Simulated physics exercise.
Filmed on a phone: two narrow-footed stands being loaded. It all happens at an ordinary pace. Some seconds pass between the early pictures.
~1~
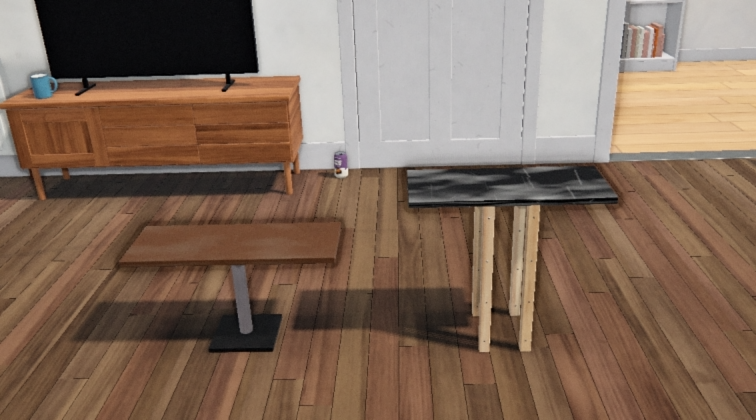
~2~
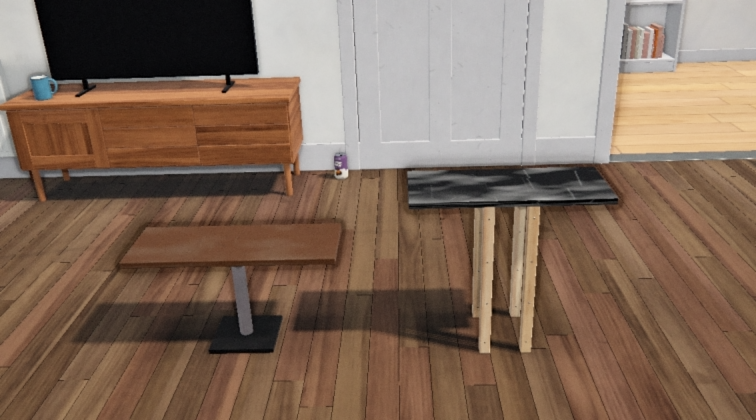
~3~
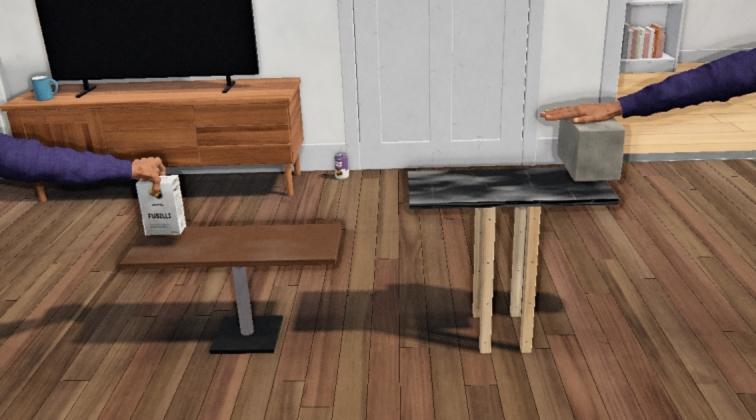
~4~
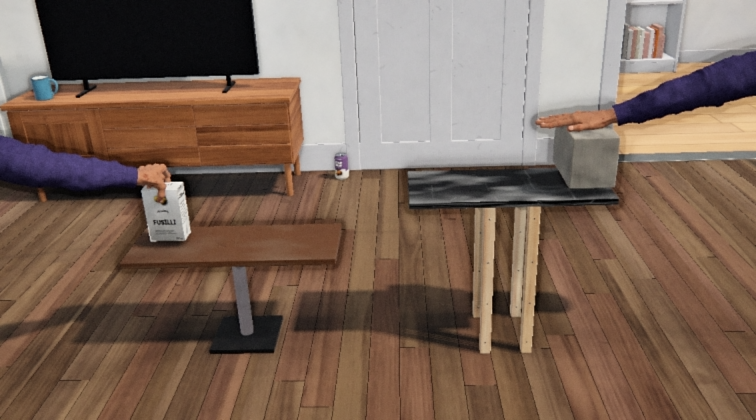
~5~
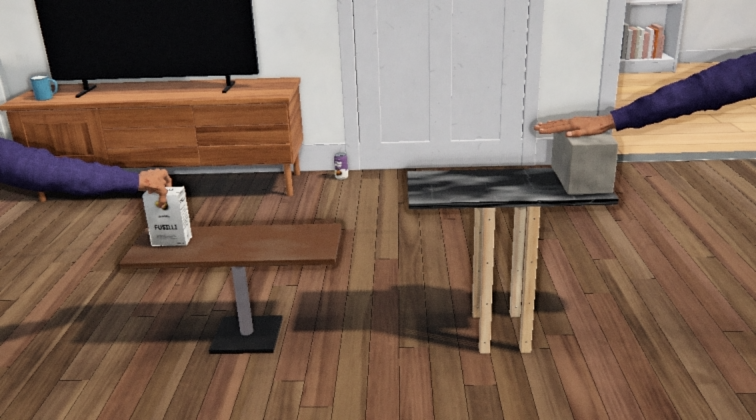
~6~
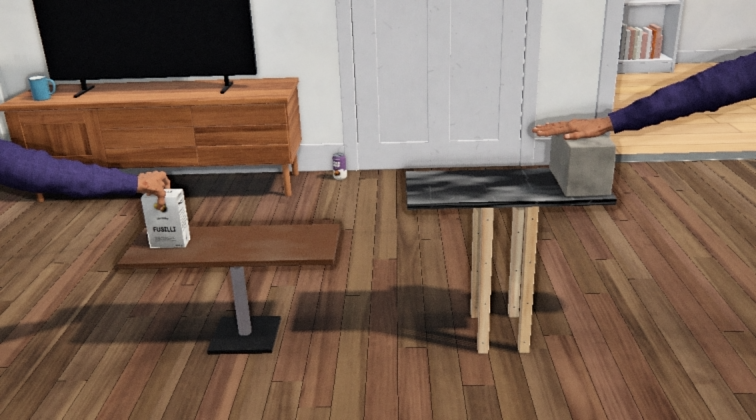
In a wood-floored room, a brown side table and a taller black-topped stand sit empty until two purple-sleeved arms lower a white packet onto the left one and a gray block onto the right, keeping their hands on both.
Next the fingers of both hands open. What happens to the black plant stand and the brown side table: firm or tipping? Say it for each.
As it turns out, the black plant stand overbalances, the brown side table holds firm.
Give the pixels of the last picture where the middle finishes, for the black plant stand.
Near (652, 255).
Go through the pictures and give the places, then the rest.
Black plant stand (506, 186); brown side table (235, 244), in the first picture.
Brown side table (235, 245), in the second picture.
Still on the way; black plant stand (507, 187); right slab (589, 143), in the third picture.
Still on the way; brown side table (236, 245); left packet (167, 212), in the fourth picture.
Still on the way; black plant stand (506, 187); right slab (583, 156), in the fifth picture.
In place, still held; black plant stand (505, 187); brown side table (234, 246); left packet (166, 219), in the sixth picture.
Then, 0.54 s past the last view, black plant stand leaning 21° off how it started near (566, 188); brown side table at rest near (234, 246).
Then, 0.68 s past the last view, black plant stand leaning 45° off how it started near (612, 213); brown side table at rest near (234, 246).
Finally, the black plant stand tips up, near (652, 255); the brown side table stays flat on its feet, near (233, 246).
